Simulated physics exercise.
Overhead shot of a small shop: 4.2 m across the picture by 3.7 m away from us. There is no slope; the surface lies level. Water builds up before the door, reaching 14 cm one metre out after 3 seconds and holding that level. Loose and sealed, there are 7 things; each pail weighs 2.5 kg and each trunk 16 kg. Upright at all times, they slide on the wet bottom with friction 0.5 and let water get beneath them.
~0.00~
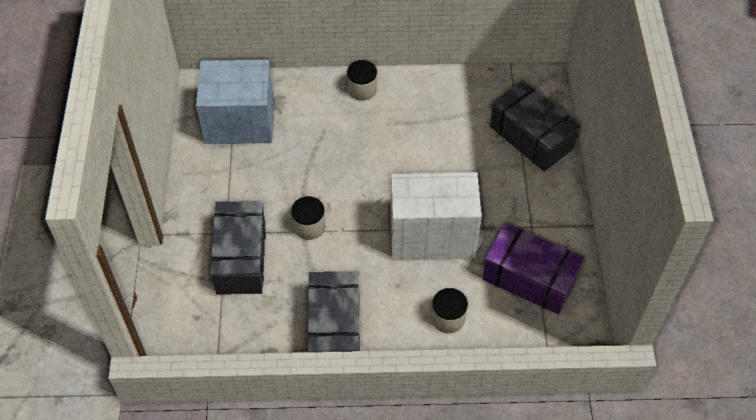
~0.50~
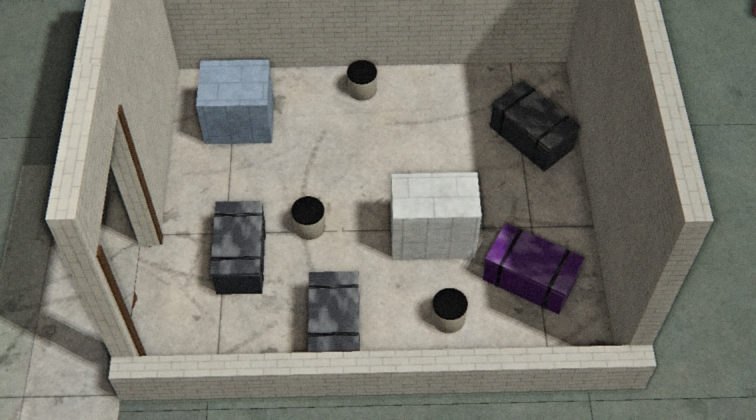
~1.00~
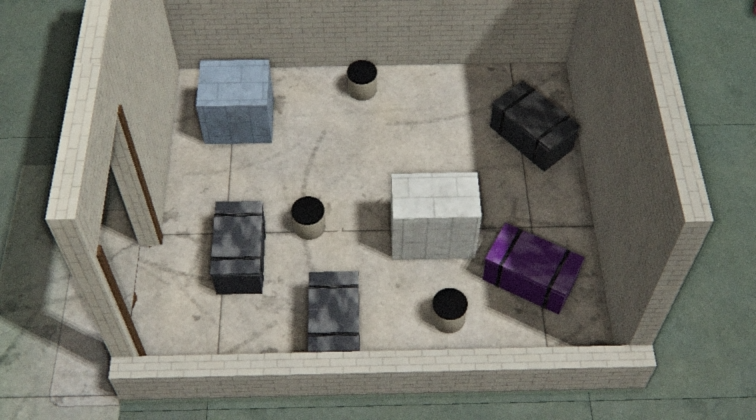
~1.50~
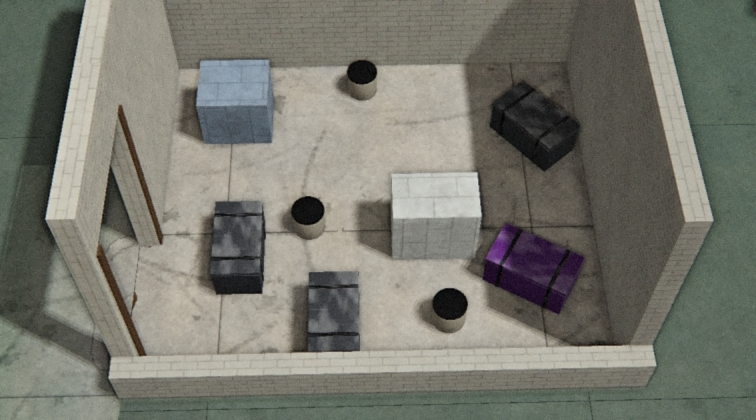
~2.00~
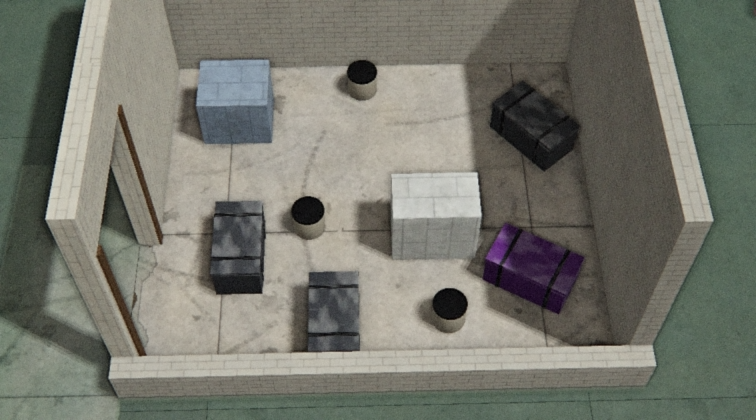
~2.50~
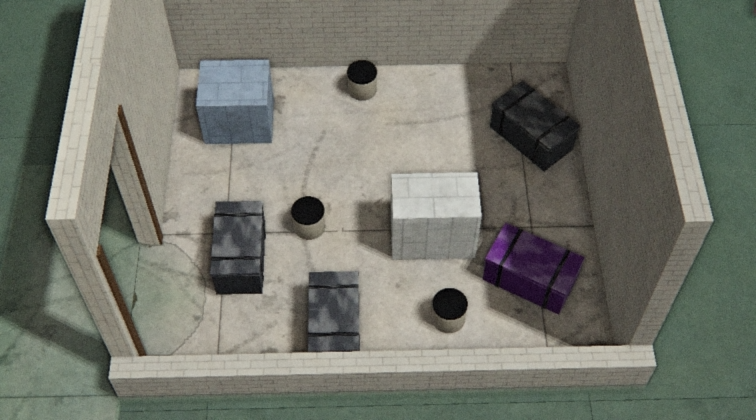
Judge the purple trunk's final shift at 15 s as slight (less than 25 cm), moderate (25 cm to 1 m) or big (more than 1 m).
Looks like it will get pushed a long way.
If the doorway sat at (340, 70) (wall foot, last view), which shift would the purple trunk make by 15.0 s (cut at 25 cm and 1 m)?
Outcome: The purple trunk moves only slightly.
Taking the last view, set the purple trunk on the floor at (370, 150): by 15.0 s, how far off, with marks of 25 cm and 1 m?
So it budges only slightly.
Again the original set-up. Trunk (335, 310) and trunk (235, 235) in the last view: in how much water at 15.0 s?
Some 9 cm at the first, some 8 cm at the second.
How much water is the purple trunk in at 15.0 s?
Depth approx. 9 cm.
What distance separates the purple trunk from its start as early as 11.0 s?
I'd put it at around 200 cm.
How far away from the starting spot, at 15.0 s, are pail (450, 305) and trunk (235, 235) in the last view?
They sit 250 cm and 200 cm away, in the order given.
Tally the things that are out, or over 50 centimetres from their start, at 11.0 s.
By my tally, 6.
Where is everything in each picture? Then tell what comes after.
In the first picture, the purple trunk at (535, 258), on the bottom; water covers 0.0 m2; 0 of 7 have shifted.
In the second picture, the purple trunk at (535, 258) rests on the ground; water covers 0.0 m2; 0 of 7 have shifted.
In the third picture, the purple trunk at (535, 258), on the bottom; 0.0 m2 under water; 0 of 7 have shifted.
In the fourth picture, the purple trunk at (535, 258) rests on the ground; water covers 0.0 m2; 0 of 7 have shifted.
In the fifth picture, the purple trunk at (535, 258) rests on the ground; water covers 0.0 m2; 0 of 7 have shifted.
In the sixth picture, the purple trunk at (535, 258) rests on the ground; 0.4 m2 under water; 0 of 7 have shifted.
After 3.5 s the purple trunk is near (535, 258), 0.0 m from its start, aground; 0 afloat.
After 6.8 s the purple trunk is near (552, 252), 0.2 m from its start, aground; 2 afloat.
After 11.0 s the purple trunk is near (489, 93), 2.0 m from its start, afloat; 5 afloat.
After 15.0 s the purple trunk is near (340, 69), 2.9 m from its start, afloat; 7 afloat.
